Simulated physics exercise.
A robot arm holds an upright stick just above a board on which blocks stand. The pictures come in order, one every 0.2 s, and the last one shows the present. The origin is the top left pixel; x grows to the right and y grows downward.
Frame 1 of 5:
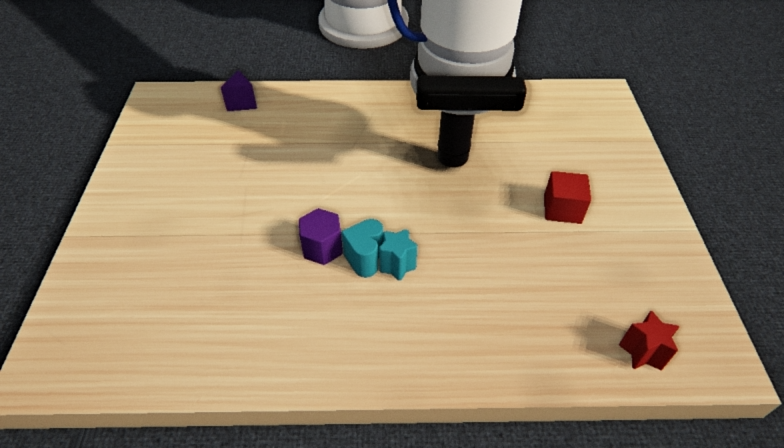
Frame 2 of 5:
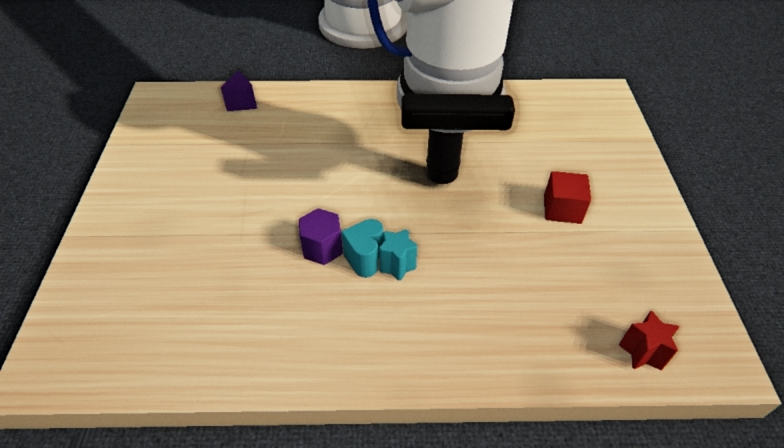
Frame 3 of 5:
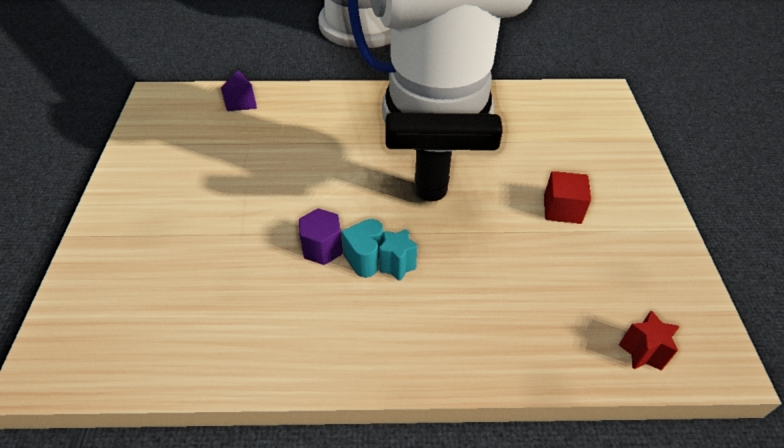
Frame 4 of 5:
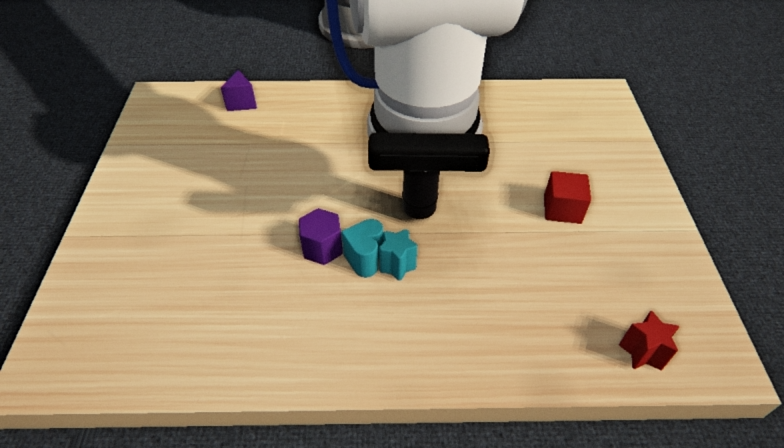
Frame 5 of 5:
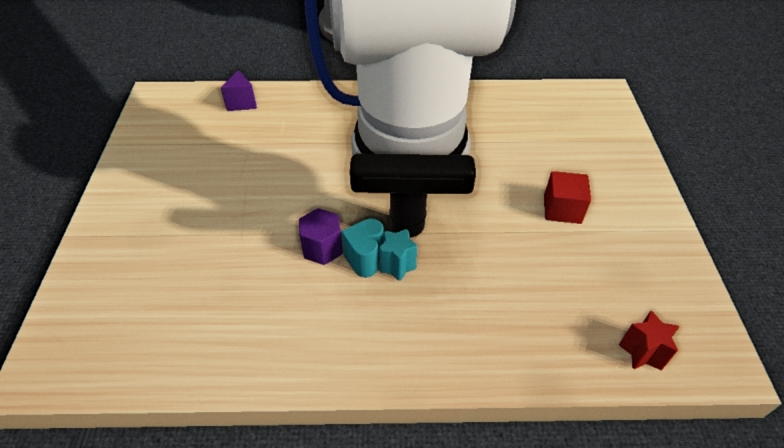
A robot arm moved its black stick steadily toward the viewer and slightly left, coming up close behind the turquoise star, while the purple, turquoise and red blocks on the wooden board stayed still.
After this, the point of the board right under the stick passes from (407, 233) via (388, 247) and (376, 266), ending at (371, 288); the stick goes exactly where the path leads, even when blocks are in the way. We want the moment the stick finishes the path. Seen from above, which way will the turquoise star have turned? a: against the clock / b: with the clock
Correct choice: A.
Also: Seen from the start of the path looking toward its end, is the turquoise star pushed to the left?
I'd say yes.
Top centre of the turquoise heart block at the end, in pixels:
Around pixel (324, 266).
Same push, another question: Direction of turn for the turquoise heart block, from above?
Seen from overhead, it turns clockwise.
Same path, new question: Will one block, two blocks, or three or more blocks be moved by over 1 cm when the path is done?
My guess is two.
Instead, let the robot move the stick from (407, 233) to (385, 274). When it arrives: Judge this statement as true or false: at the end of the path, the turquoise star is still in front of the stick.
Answer: True.
The first path, step by step. Halfway along, stick at (380, 250); turquoise heart block at (342, 251); turquoise star at (394, 257), turned 20° anticlockwise.
At the end, stick at (370, 282); purple hexagonal block unmoved; turquoise heart block at (324, 266), turned 50° clockwise; turquoise star at (400, 280), turned 55° anticlockwise.
